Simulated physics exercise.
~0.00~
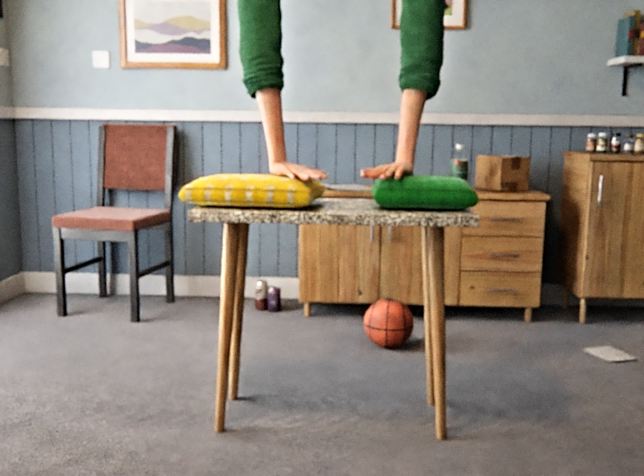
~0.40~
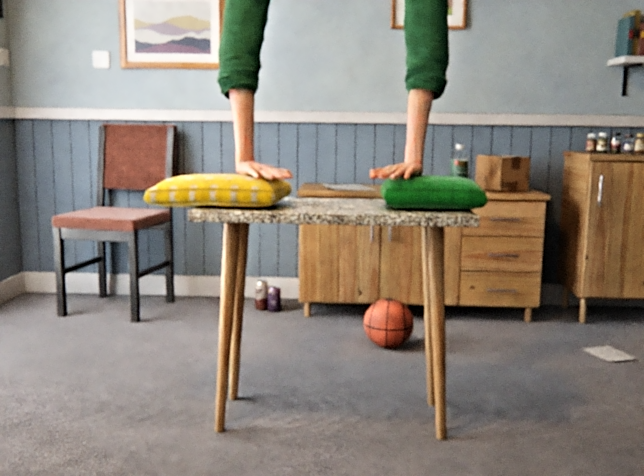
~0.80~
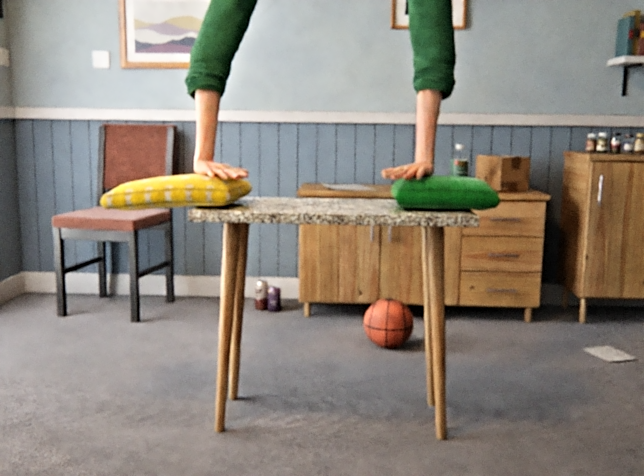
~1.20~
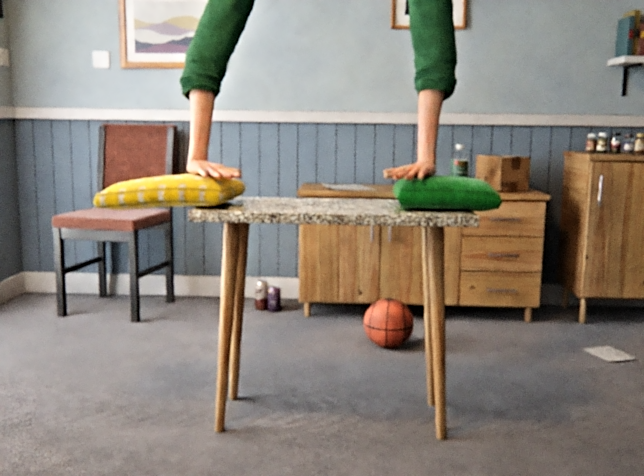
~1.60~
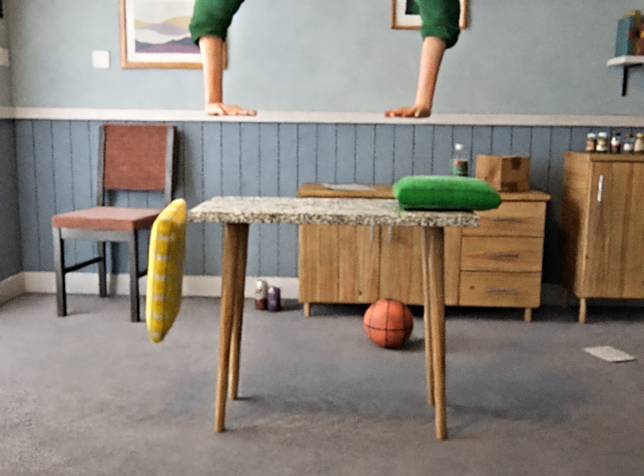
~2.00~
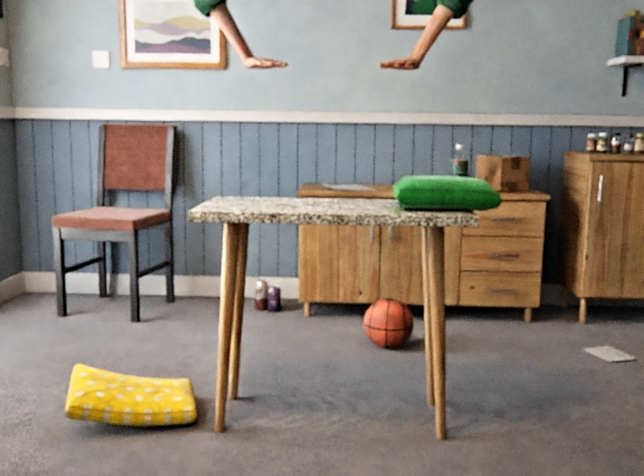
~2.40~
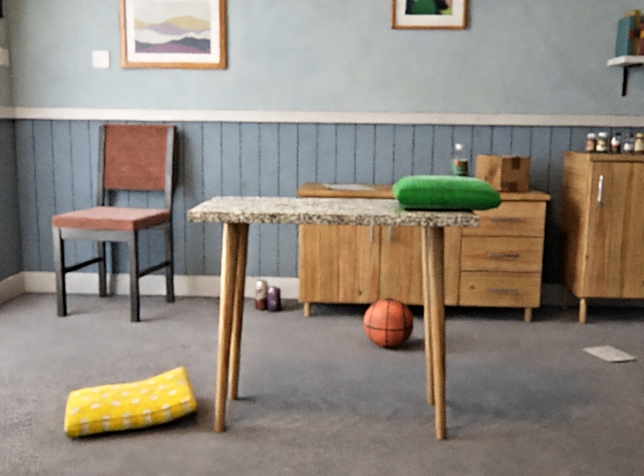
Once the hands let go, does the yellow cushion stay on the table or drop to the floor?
The yellow cushion tips over the left edge and drops to the floor, while the green one keeps its place on the table.
